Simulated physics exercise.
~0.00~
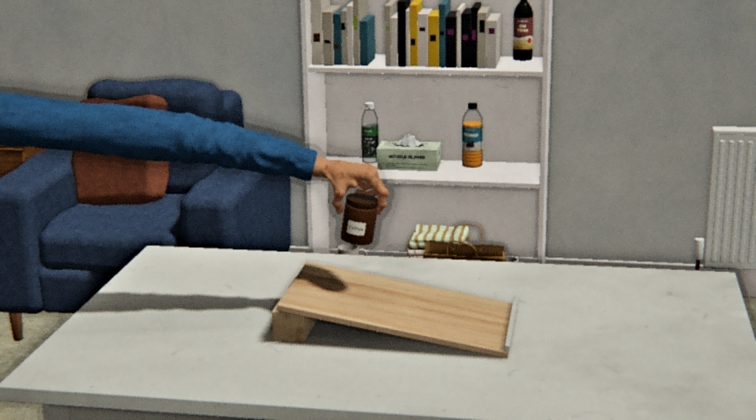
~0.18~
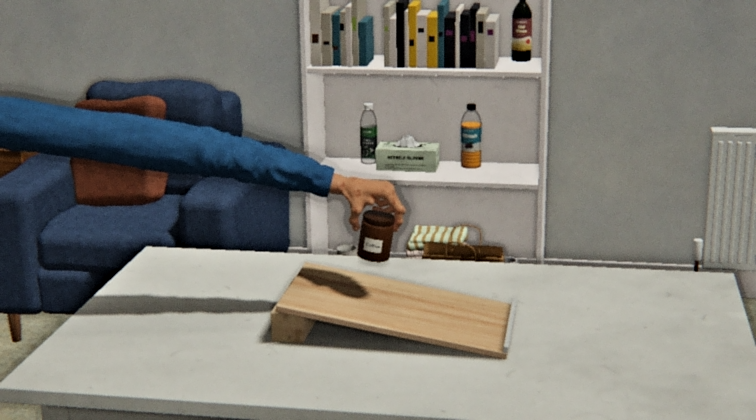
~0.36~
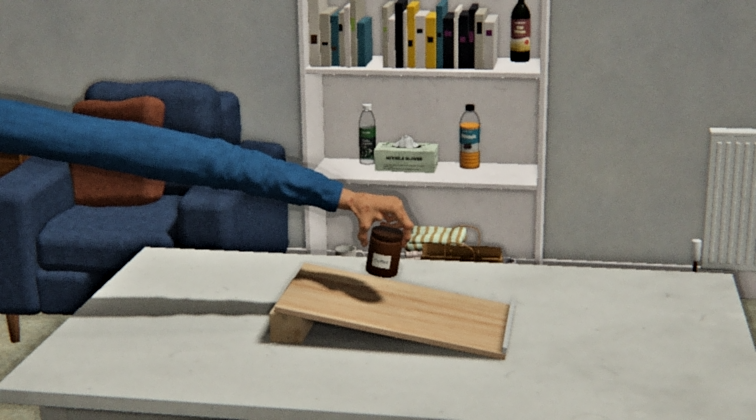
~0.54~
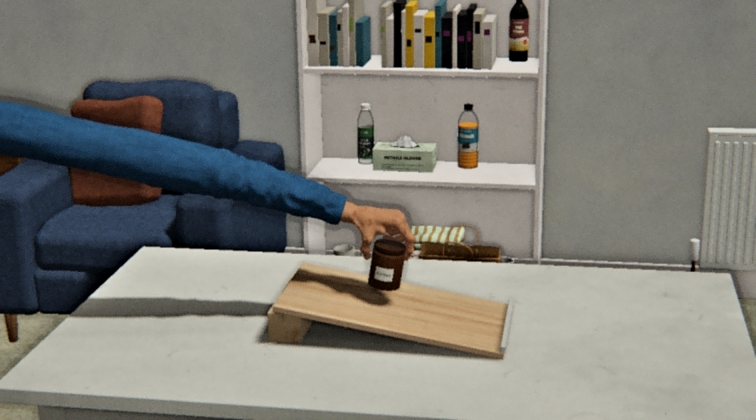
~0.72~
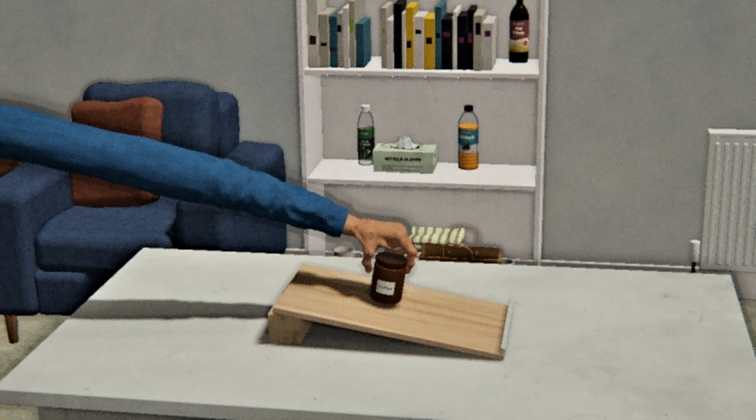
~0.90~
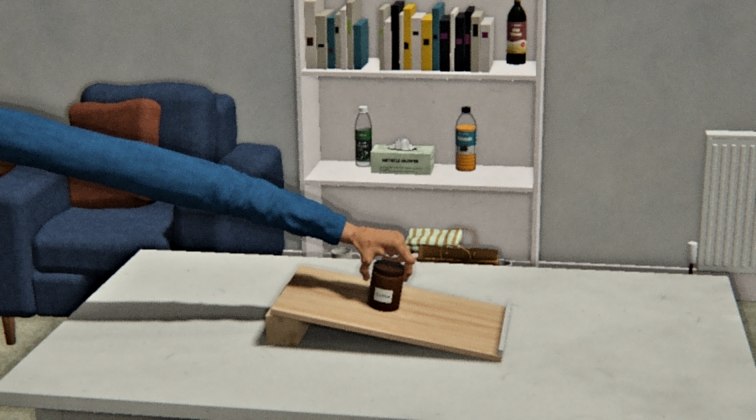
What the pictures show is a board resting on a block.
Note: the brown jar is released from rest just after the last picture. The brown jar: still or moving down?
Still.
After 1.10 s, nothing has stirred.
After 1.30 s, brown jar resting near (386, 286).
At rest (1.9 s), it is in place. Seen from the same camera at the end, brown jar near (386, 286). The brown jar stays where it is put.
